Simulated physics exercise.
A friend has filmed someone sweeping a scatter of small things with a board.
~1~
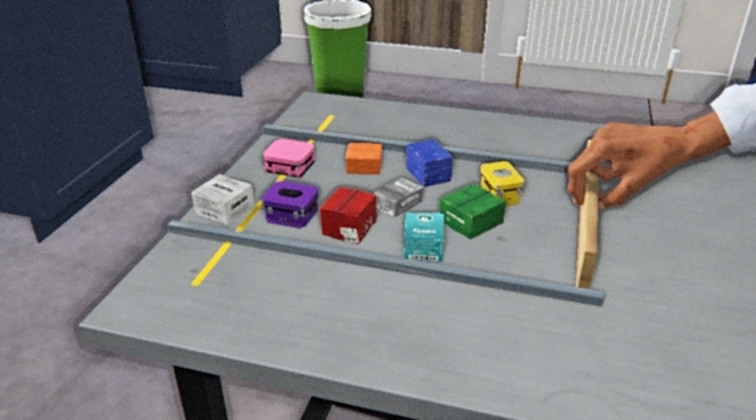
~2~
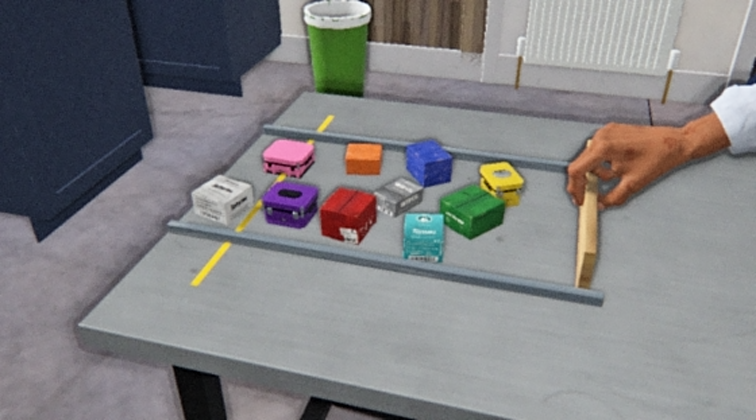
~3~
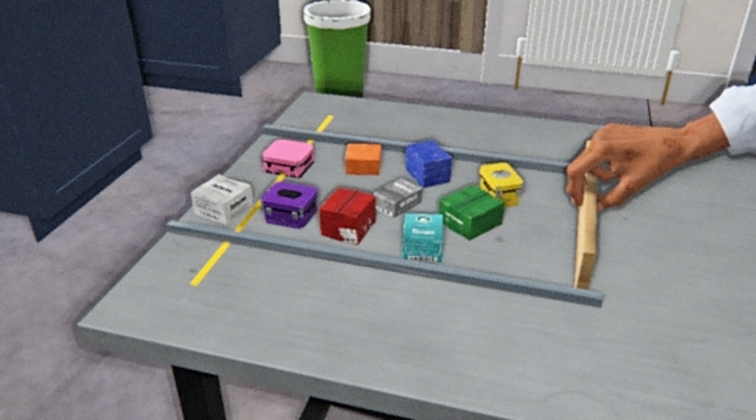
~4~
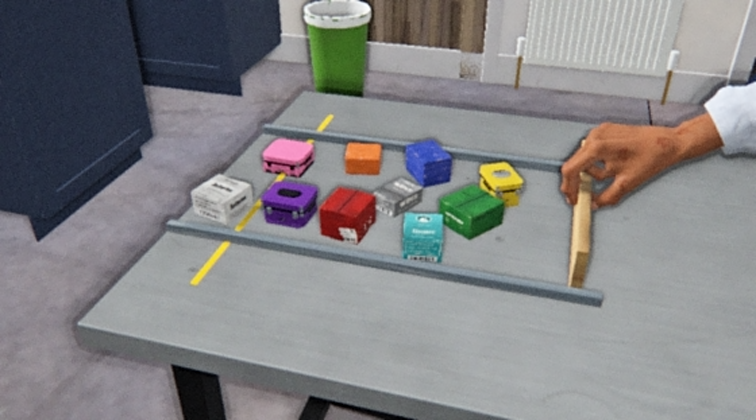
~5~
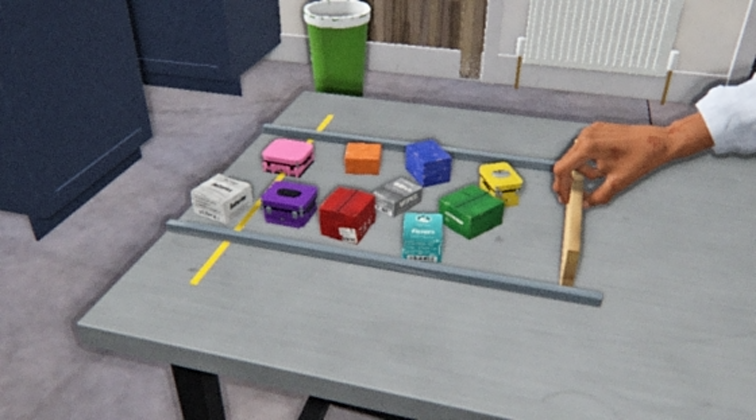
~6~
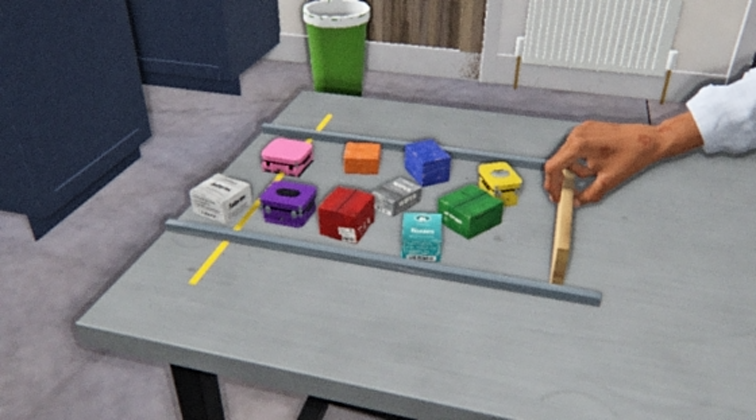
A hand slid an upright wooden board a short way left across a grey table, between two rails, towards a scatter of colourful little boxes and cases, which stayed where they were near the yellow tape.
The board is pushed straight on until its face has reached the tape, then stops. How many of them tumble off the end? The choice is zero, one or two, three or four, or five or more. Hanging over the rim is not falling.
The number that fall off is three or four.
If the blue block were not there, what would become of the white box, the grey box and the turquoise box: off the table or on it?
The white box drops off; the grey box holds on; the turquoise box remains up.
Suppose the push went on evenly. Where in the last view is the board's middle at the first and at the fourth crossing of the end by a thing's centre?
About (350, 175), then (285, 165).
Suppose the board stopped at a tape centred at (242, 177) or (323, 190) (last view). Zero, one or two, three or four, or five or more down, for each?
One after another: Five or over; one to two.
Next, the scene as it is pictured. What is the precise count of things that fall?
Exactly 4.
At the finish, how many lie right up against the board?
It touches 3.
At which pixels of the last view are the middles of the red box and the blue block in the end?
About (192, 194), and the other about (270, 135).
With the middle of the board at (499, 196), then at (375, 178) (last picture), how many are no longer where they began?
First 2, then 10.
Soon after, none off yet; white box at rest near (222, 198); pink case at rest near (288, 158); purple case at rest near (289, 204).
After that, none off yet; white box at rest near (220, 198); pink case at rest near (288, 158); purple case displaced a little near (269, 202).
And then, one off so far; white box on its way down near (161, 322); pink case displaced about its own width near (254, 156); purple case displaced well along near (192, 195).
In the end, the number that fall off is three or four; gone, orange block, purple case, pink case and white box.
